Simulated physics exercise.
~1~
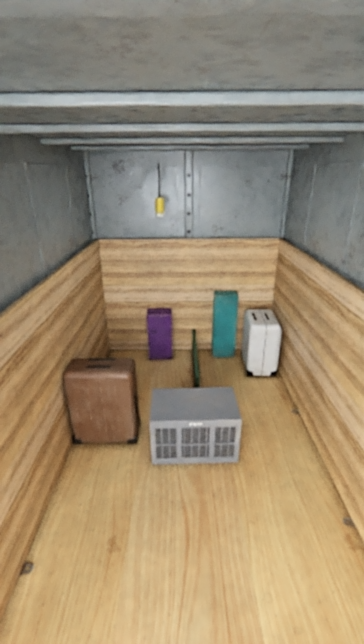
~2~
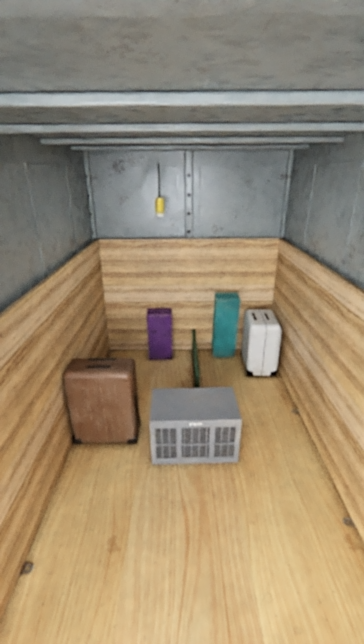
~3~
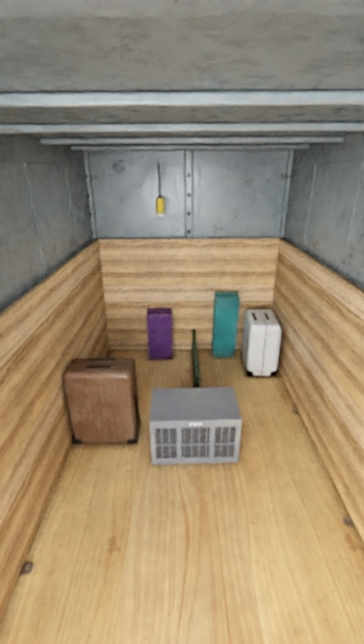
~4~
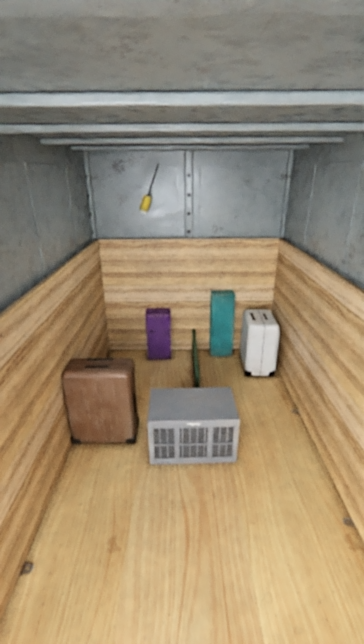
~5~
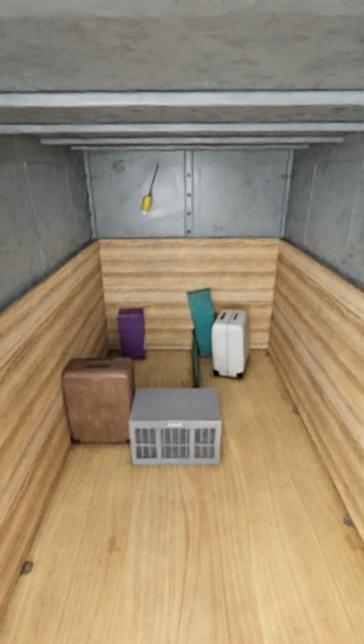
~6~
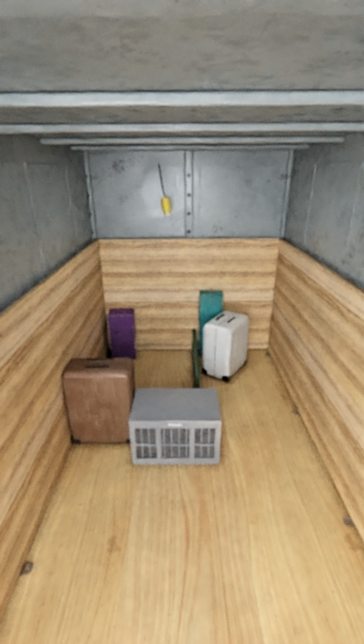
In a van's load bay, several loose pieces slide left and all stay upright.
